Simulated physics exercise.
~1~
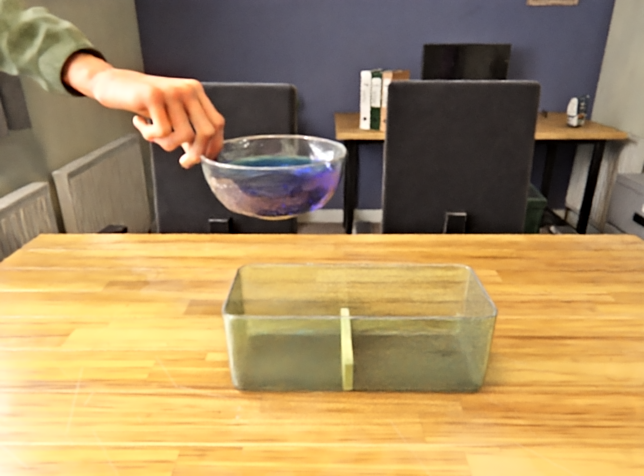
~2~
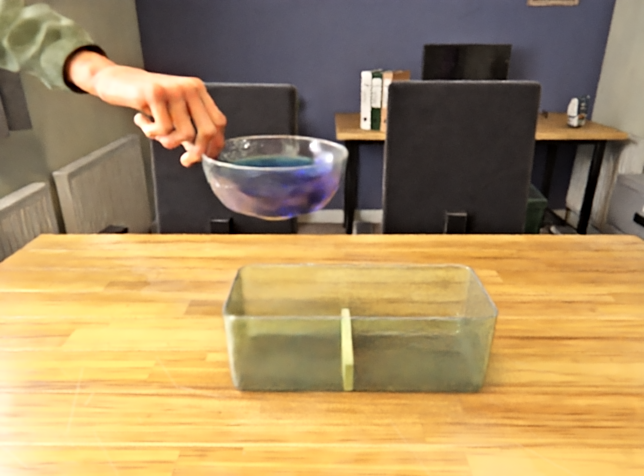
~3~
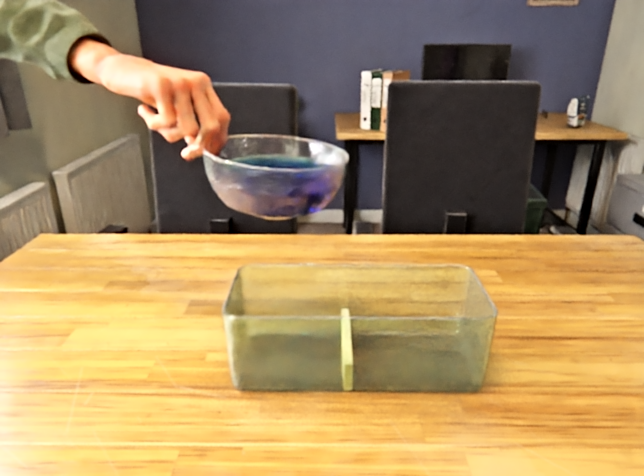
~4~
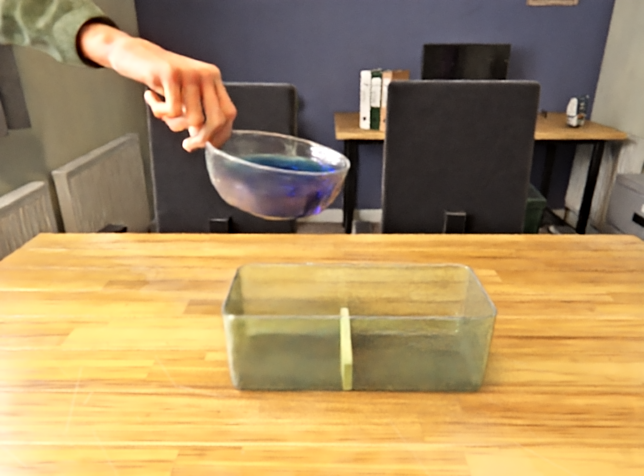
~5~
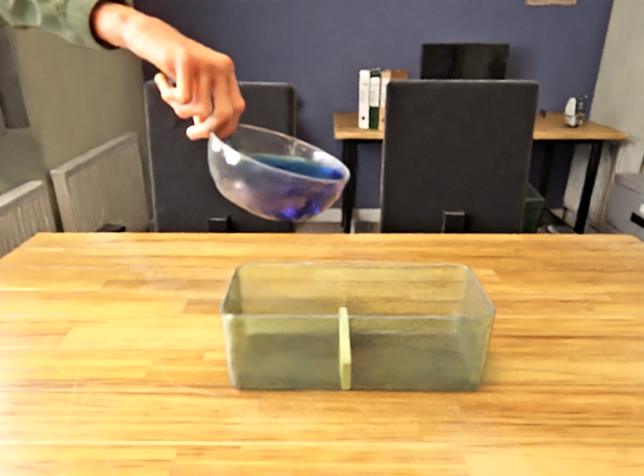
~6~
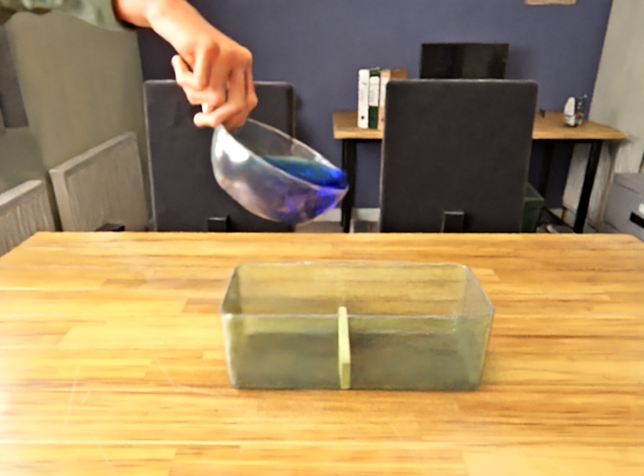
A hand tilts a clear bowl of blue liquid rightward above a long divided basin.
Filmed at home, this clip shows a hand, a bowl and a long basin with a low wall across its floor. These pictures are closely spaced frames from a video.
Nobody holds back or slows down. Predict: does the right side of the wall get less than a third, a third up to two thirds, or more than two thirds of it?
Most likely the amount right of the wall will exceed two thirds.
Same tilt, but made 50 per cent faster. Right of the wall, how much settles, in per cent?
Roughly 70 in a hundred.
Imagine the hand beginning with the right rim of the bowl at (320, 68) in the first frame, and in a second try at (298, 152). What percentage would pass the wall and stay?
The first gives 75 %, the second 40 %.
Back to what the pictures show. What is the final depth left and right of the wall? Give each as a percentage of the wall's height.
Left part: 10 per cent; right part: 60.
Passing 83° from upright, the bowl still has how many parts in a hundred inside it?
About 25 %.
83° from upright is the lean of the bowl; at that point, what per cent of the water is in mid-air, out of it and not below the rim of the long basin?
Near 45 parts in a hundred.
A moment on, the bowl is tipped on its side and 24 per cent is still to pour, 0 is left of the wall and 31 right of it.
Next, the bowl is tipped on its side and 3 per cent is still to pour, 13 is left of the wall and 77 right of it.
Then the bowl is tipped on its side and 0 per cent is still to pour, 18 is left of the wall and 81 right of it.
Later the bowl is tipped on its side and 0 per cent is still to pour, 18 is left of the wall and 81 right of it.
At rest 18 per cent lies left of the wall, 81 right of it and 1 outside.
